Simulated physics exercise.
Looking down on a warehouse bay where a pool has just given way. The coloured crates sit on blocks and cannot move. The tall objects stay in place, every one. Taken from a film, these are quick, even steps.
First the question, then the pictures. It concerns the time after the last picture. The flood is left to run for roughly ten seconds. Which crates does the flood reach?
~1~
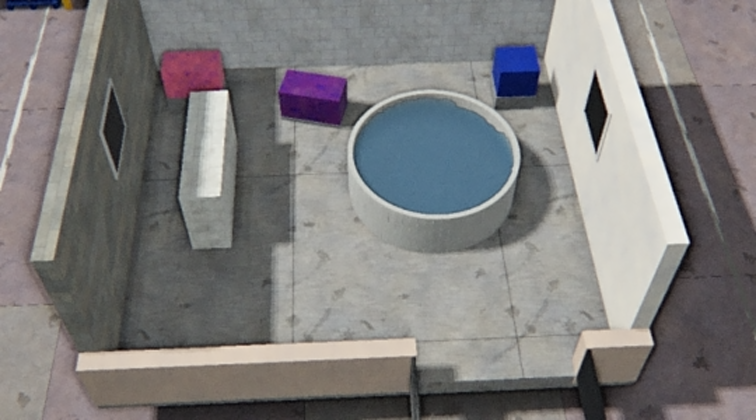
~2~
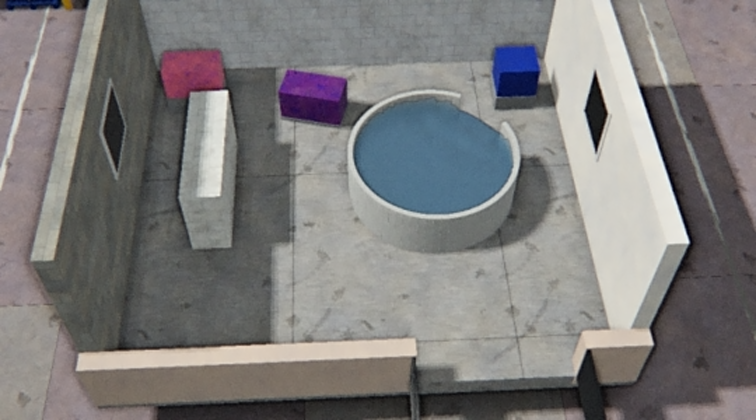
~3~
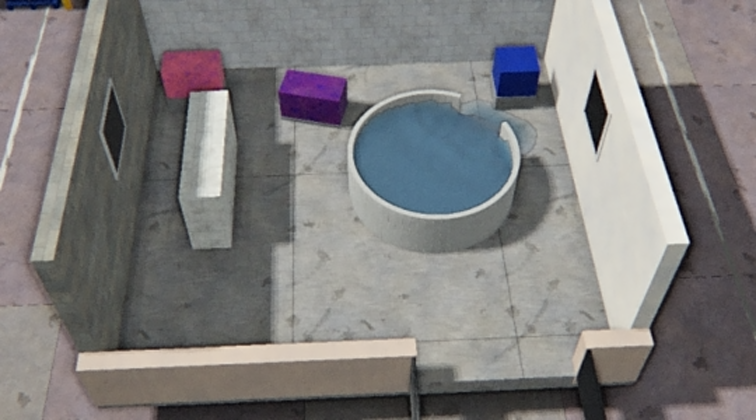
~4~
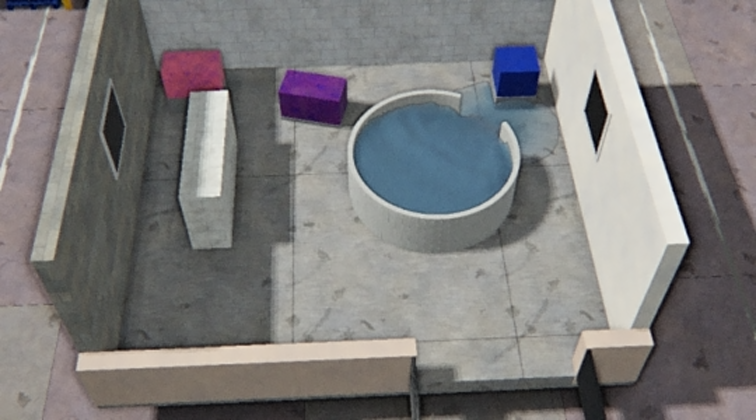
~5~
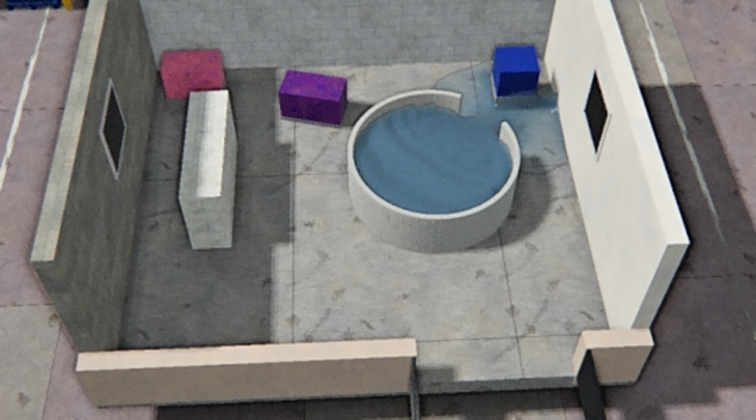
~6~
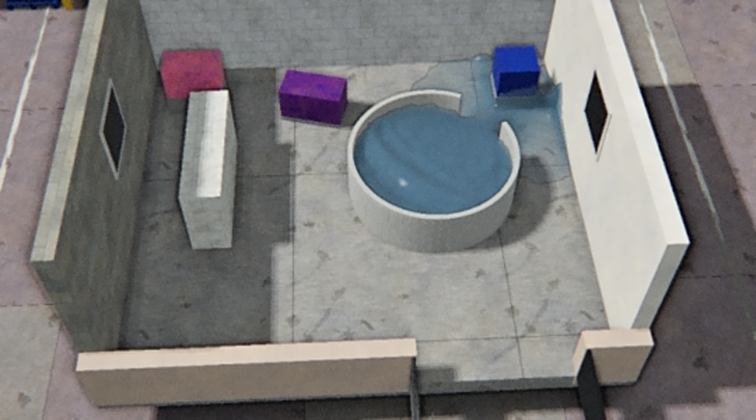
The purple crate has water on it afterwards. The blue crate has water on it afterwards. The pink crate has no water on it afterwards.
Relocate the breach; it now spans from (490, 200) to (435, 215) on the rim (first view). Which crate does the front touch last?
It is the crate marked pink.
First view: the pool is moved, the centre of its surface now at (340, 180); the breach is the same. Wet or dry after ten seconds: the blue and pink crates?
Briefly, blue gets flooded, while pink stays clear.
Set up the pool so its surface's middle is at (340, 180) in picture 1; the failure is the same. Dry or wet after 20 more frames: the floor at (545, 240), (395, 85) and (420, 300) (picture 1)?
As listed: Covered, wet, clear.
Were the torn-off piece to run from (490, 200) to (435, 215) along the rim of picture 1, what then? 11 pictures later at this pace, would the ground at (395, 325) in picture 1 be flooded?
Honestly, it looks soaked to me.
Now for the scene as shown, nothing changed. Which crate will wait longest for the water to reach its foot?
I'd say the crate marked pink is last.
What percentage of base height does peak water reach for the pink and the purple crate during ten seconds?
Roughly 70 per cent for the first, 340 per cent for the second.
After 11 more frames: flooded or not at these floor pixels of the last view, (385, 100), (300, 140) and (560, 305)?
Taking the three spots one by one, I'd call them drenched, clear and drenched.
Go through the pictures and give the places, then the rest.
In the first picture, still water in the pool at (433, 154).
In the second picture, water pours out on the pool's far side and has run to a hidden place.
In the third picture, water pours out on the pool's far side and has run to (483, 104).
In the fourth picture, water pours out on the pool's far side and has run to (543, 107).
In the fifth picture, water pours out on the pool's far side and has run to (487, 66).
In the sixth picture, the front is at (544, 69), out from the gap on the pool's far side.
A moment on, water covers 15 % of the floor; the purple crate not reached, the blue crate water round its plinth, the pink crate not reached.
Next, water covers 30 % of the floor; the purple crate water round its plinth, the blue crate water round its plinth, the pink crate not reached.
Then, water covers 50 % of the floor; the purple crate water round its plinth, the blue crate water round its plinth, the pink crate water round its plinth.
Later, water covers 80 % of the floor; the purple crate water round its plinth, the blue crate water round its plinth, the pink crate water round its plinth.
In the end, water covers 100 % of the floor; the purple crate was topped, the blue crate was topped, the pink crate stayed above the water.
